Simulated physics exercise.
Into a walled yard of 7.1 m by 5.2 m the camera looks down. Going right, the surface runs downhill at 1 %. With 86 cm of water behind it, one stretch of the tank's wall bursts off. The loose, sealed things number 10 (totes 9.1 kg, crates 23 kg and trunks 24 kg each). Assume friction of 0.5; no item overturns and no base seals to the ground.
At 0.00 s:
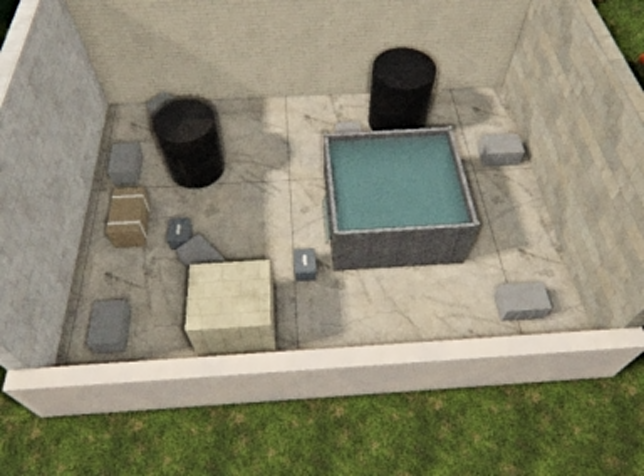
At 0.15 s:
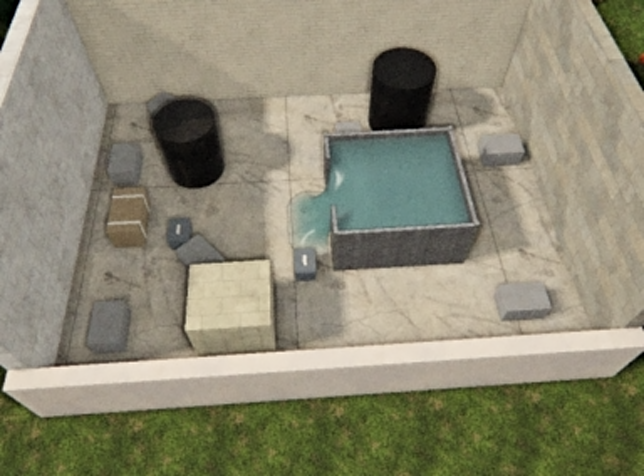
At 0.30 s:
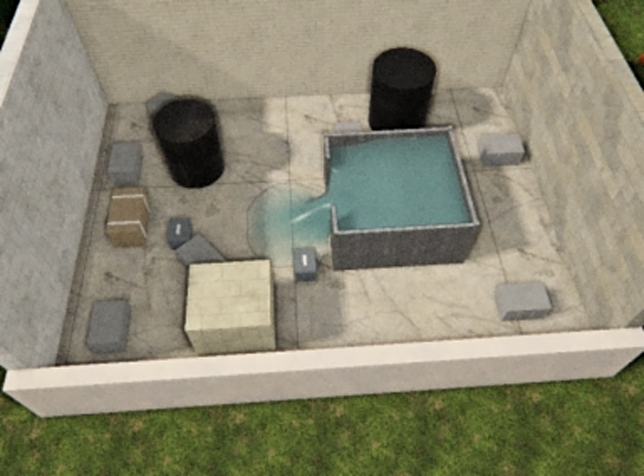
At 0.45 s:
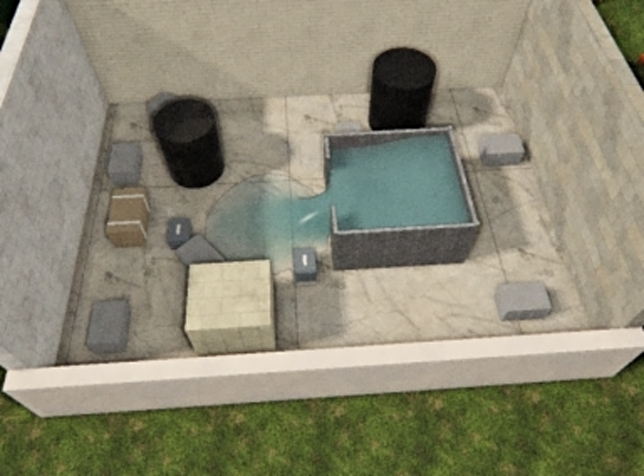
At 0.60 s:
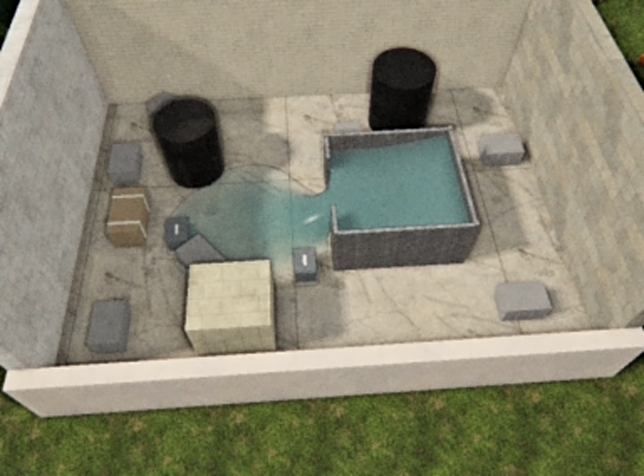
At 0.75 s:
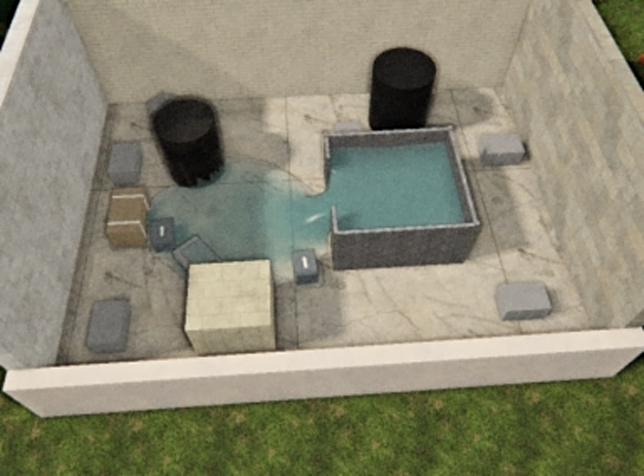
We see a walled yard with a full tank, dark cylinders and scattered blocks; the tank's left wall opens and water spreads leftward across the floor, reaching the small dark boxes and nudging one of them to the left.
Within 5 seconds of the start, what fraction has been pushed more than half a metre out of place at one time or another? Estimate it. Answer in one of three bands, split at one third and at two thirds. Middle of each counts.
One to two thirds.
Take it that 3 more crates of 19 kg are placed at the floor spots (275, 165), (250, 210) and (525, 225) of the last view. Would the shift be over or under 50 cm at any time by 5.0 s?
Going through them, I'd say falls short, exceeds it and finally falls short.
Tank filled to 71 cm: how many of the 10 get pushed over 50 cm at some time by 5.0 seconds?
Then the count would be 6.
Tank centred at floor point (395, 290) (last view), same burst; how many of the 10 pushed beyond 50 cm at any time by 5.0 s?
Then 7 of them would.
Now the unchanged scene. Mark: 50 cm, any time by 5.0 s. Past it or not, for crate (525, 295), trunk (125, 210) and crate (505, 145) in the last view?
Within the mark, beyond the mark, within the mark.
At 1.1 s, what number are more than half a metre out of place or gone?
By my reckoning, 2.
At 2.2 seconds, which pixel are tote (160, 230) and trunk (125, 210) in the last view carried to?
First near (75, 278), second near (84, 198).
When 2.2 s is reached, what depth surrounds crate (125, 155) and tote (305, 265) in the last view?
First about 8 cm, second about 2 cm.
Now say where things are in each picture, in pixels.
A tote at (178, 229) rests on the ground; a crate at (200, 255), on the bottom; 3.1 m2 under water; 0 of 10 have shifted, in the first picture.
A tote at (178, 229), on the bottom; a crate at (200, 255), on the bottom; 3.7 m2 under water; 0 of 10 have shifted, in the second picture.
A tote at (178, 229) rests on the ground; a crate at (200, 255), on the bottom; water covers 4.6 m2; 0 of 10 have shifted, in the third picture.
A tote at (178, 229), on the bottom; a crate at (200, 255), on the bottom; 5.7 m2 under water; 0 of 10 have shifted, in the fourth picture.
A tote at (177, 230), on the bottom; a crate at (200, 255) rests on the ground; 6.9 m2 under water; 0 of 10 have shifted, in the fifth picture.
A tote at (162, 231) rests on the ground, 23 cm from its start; a crate at (197, 257) rests on the ground, 5 cm from its start; water covers 8.0 m2; 2 of 10 have shifted, in the sixth picture.
After 1.1 s 2 of 10 are over 50 cm from their spots; 0 afloat.
After 2.2 s 3 of 10 are over 50 cm from their spots; 3 afloat.
After 3.5 s 6 of 10 are over 50 cm from their spots; 6 afloat.
After 5.0 s 6 of 10 are over 50 cm from their spots, and 6 have been at some point; 5 afloat.
